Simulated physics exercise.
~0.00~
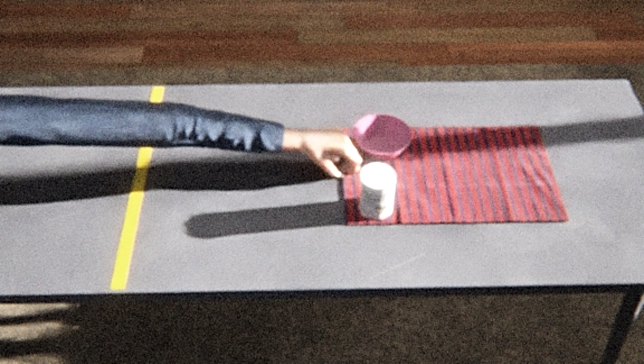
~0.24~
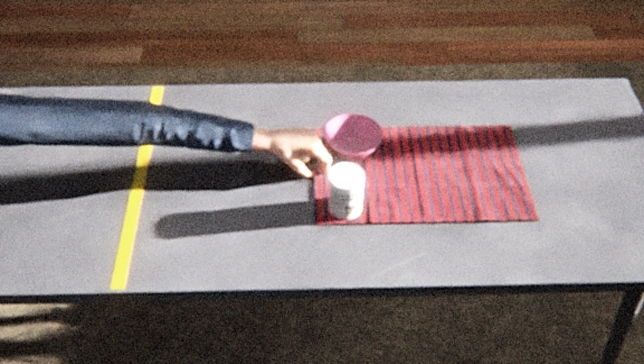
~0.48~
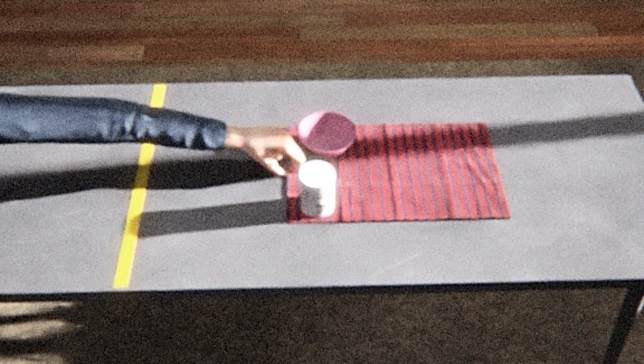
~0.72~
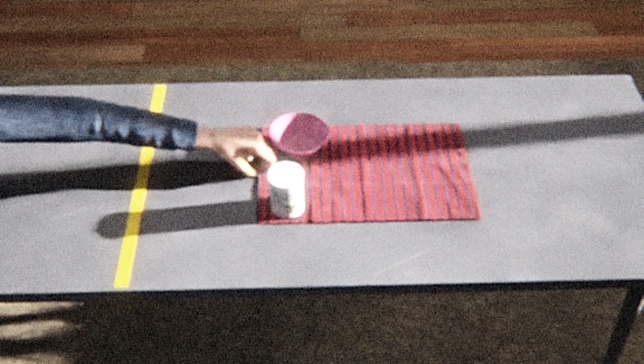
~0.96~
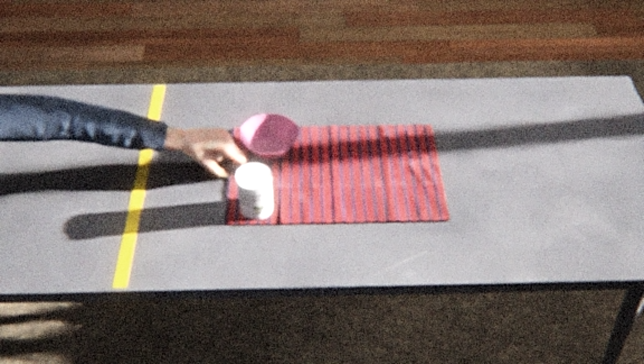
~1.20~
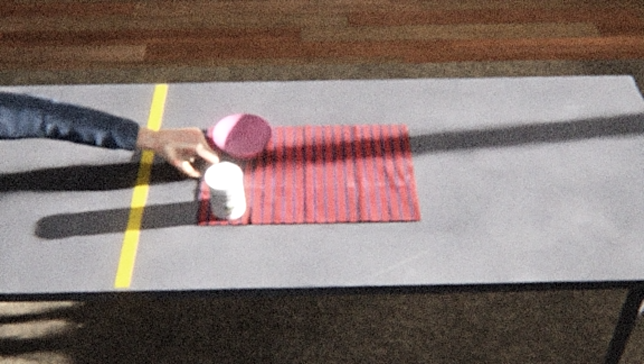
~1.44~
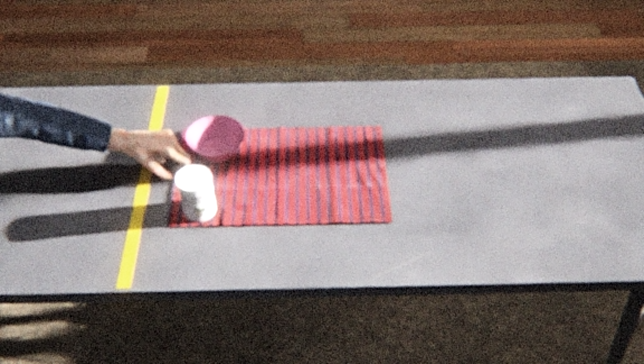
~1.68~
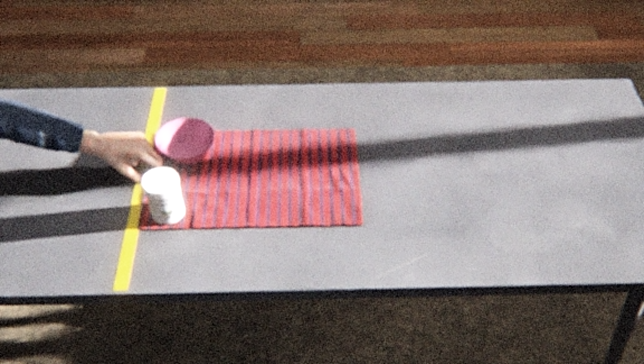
A hand in a dark blue sleeve grips the left edge of a red striped cloth lying on a grey table, with a pink bowl and a white tin standing near that edge. The arm draws back to the left, towing the cloth steadily towards a strip of yellow tape. The bowl and the tin ride along together, the tin staying upright in front of the bowl. Their long shadows slide across the tabletop with them. Finally the cloth's leading hem reaches the tape, with both the bowl and the tin still on the cloth.
